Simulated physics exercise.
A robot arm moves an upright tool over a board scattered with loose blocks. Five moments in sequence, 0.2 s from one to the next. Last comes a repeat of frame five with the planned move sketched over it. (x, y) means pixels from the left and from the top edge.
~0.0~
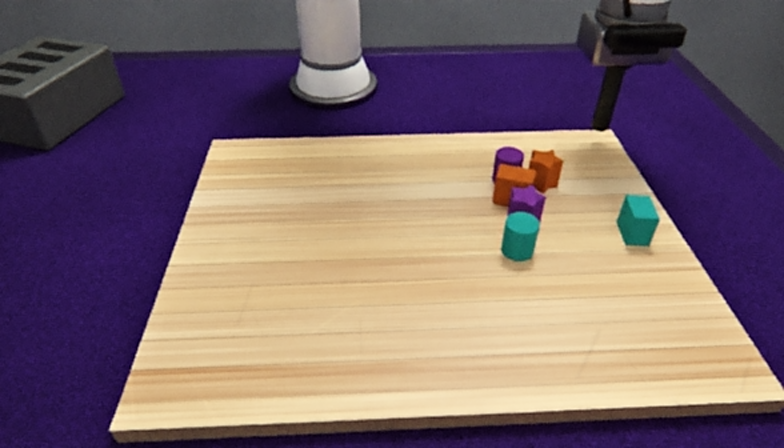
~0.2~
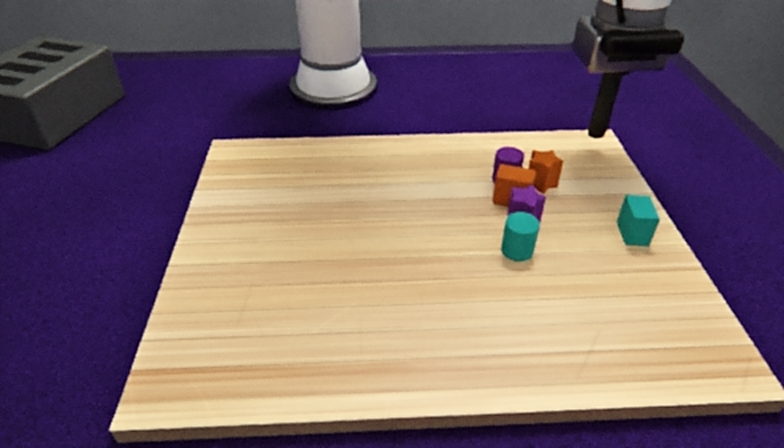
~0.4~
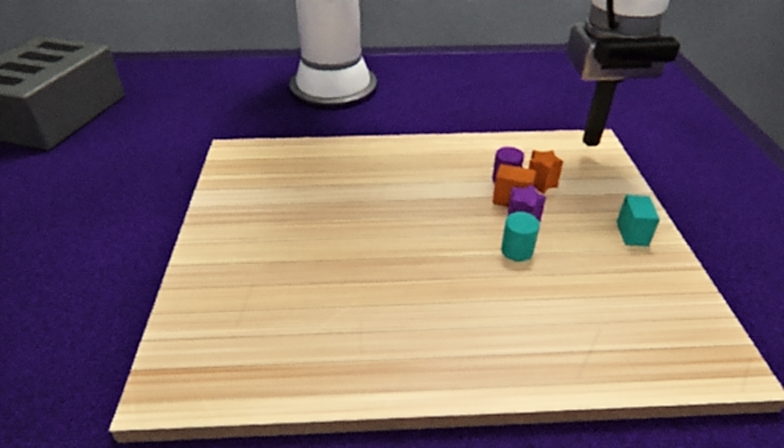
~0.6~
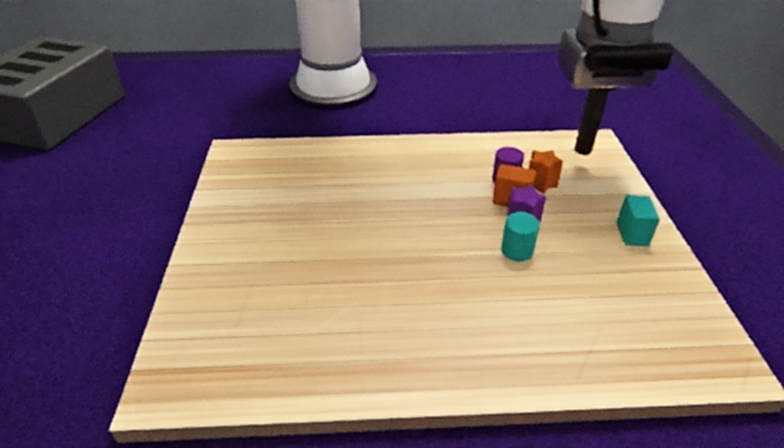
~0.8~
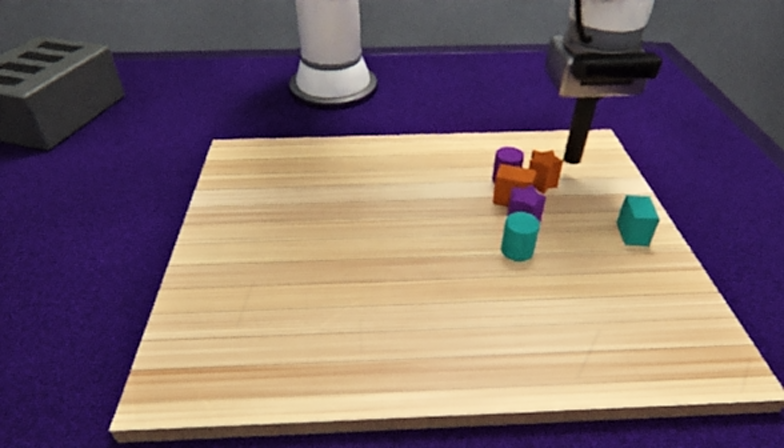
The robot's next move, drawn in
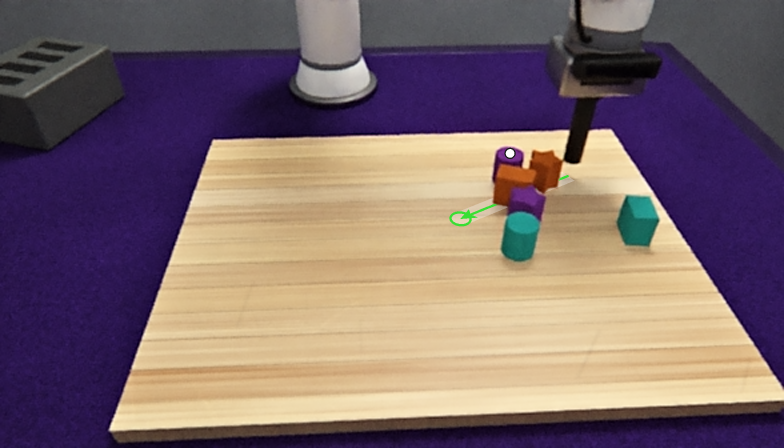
A pale wooden board lies on a purple surface against a grey wall, seen from above at an angle by a still camera. Right of centre sit a purple cylinder, an orange block, an orange star, a purple star and a teal cylinder, with a teal block farther right. A robot arm's dark upright tool moves a short way left and nearer from the upper right, while the blocks stay still.
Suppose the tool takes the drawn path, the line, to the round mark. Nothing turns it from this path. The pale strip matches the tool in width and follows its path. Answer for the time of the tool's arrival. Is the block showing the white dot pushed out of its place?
Answer: Yes.
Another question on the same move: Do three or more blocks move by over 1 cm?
The answer is yes.
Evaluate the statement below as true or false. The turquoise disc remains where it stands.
The statement is true.
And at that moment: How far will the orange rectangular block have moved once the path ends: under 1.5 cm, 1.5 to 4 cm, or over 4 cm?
Travel: Beyond 4 cm.
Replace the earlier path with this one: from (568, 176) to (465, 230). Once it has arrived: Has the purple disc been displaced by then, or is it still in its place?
That block ends up displaced.
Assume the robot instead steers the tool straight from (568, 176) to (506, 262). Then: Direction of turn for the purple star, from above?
Watching from overhead, you'd notice the purple star rotating clockwise.
The drawn path runs in a line from (568, 176) to (461, 219); the dot is on the purple disc.
The first path, step by step. One third of the way, tool (537, 174); purple disc (493, 154); orange rectangular block (504, 177), turned 20° clockwise; purple star (526, 196), turned 15° anticlockwise; orange star (519, 165).
Two thirds of the way, tool (501, 188); purple disc (479, 155); orange rectangular block (464, 191), turned 30° clockwise; purple star (524, 197), turned 25° anticlockwise; orange star (481, 178).
At the end, tool (462, 203); purple disc (479, 155); orange rectangular block (422, 206), turned 30° clockwise; turquoise disc not moved; purple star (524, 197), turned 25° anticlockwise; orange star (441, 193).
